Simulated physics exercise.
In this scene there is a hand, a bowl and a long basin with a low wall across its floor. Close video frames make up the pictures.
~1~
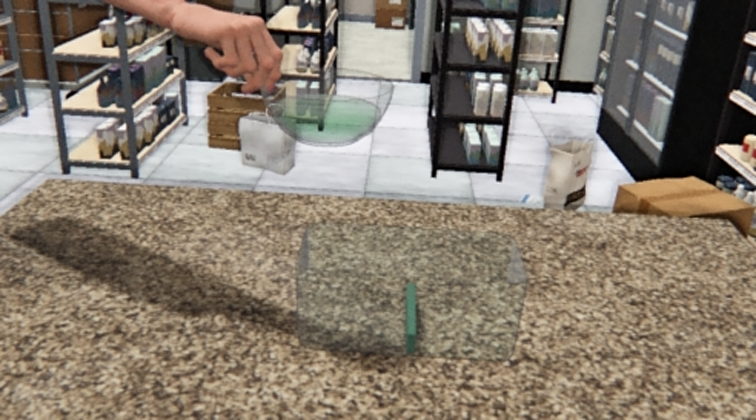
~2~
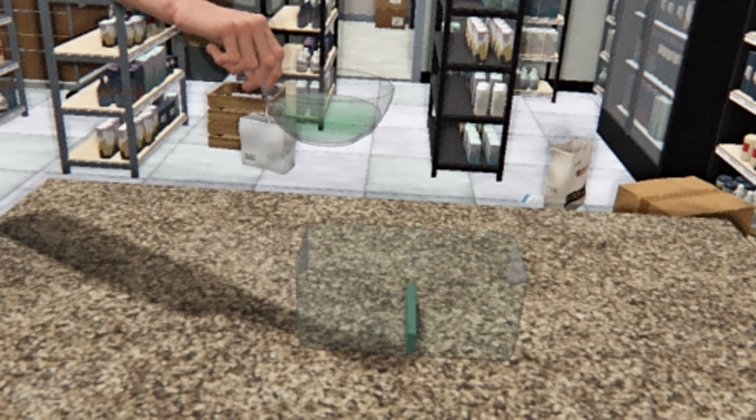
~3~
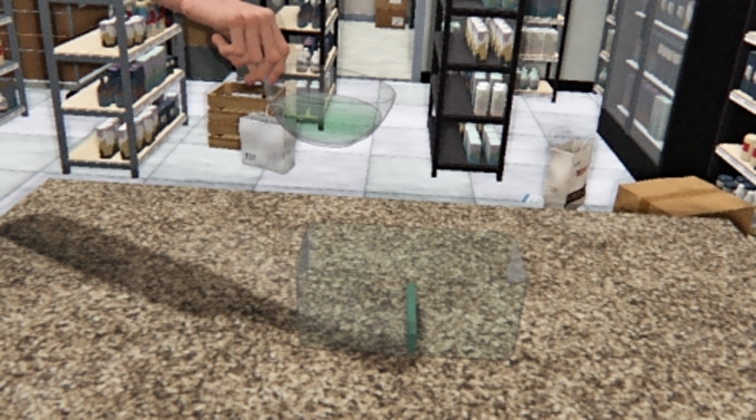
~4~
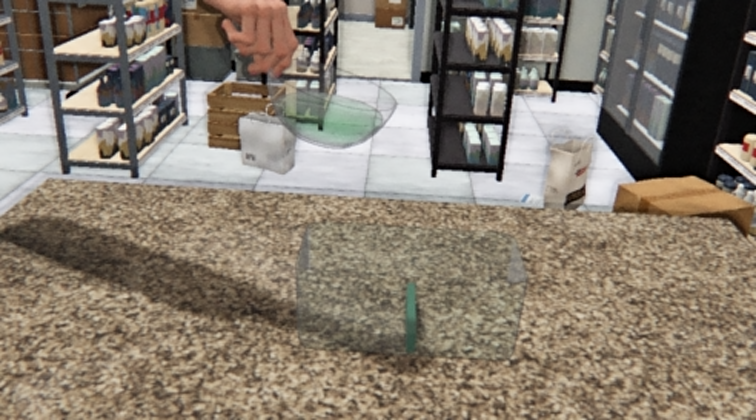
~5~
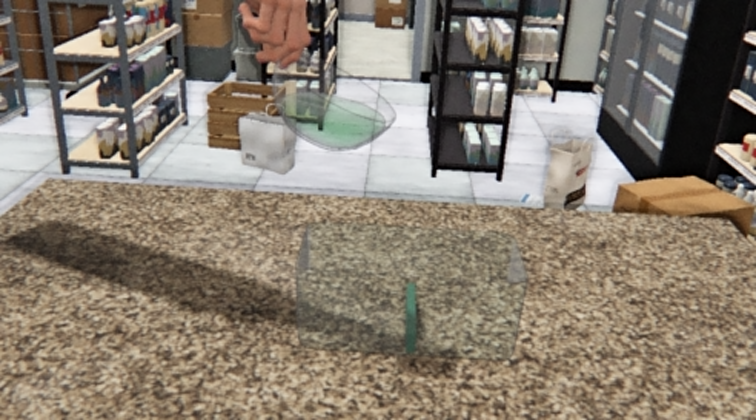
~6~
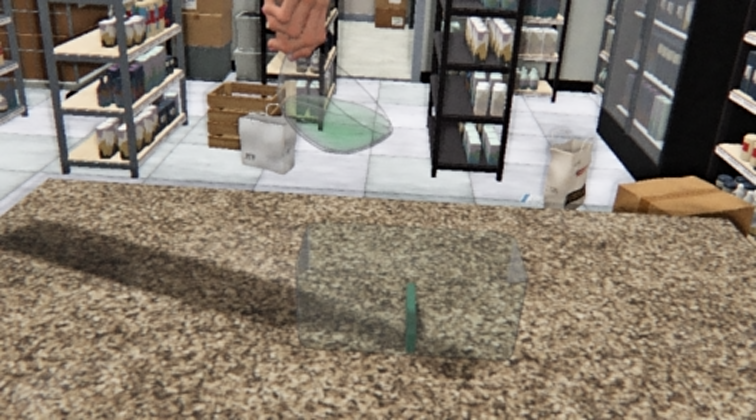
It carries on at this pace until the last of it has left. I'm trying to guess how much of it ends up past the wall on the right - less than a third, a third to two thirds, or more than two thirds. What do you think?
I'd say a third to two thirds.
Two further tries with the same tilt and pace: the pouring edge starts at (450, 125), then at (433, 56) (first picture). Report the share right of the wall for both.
About 75 per cent, then about 65 per cent.
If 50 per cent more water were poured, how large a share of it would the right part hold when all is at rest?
Roughly 55 in a hundred.
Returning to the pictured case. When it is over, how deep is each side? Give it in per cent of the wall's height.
The left reads 30 in a hundred and the right 40 in a hundred.
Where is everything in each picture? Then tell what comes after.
The first picture shows tilt 0°; pouring edge (393, 89); surface from (272, 103) to (382, 110); the long basin's rim runs from (302, 245) to (521, 259); the wall's top is at (412, 308).
The second picture shows tilt 2°; pouring edge (394, 90); surface from (273, 102) to (383, 111).
The third picture shows tilt 7°; pouring edge (395, 96); surface from (275, 100) to (384, 113).
The fourth picture shows tilt 15°; pouring edge (396, 106); surface from (276, 98) to (385, 116).
The fifth picture shows tilt 26°; pouring edge (395, 118); surface from (280, 98) to (385, 119).
The sixth picture shows tilt 38°; pouring edge (391, 132); surface from (285, 99) to (391, 123).
A moment on, the bowl is tipped on its side and 9 per cent is still to pour, 4 is left of the wall and 17 right of it.
Next, the bowl is tipped on its side and 0 per cent is still to pour, 36 is left of the wall and 60 right of it.
Then the bowl is tipped on its side and 0 per cent is still to pour, 41 is left of the wall and 55 right of it.
Later the bowl is tipped on its side and 0 per cent is still to pour, 42 is left of the wall and 55 right of it.
At rest 42 per cent lies left of the wall, 56 right of it and 2 outside.
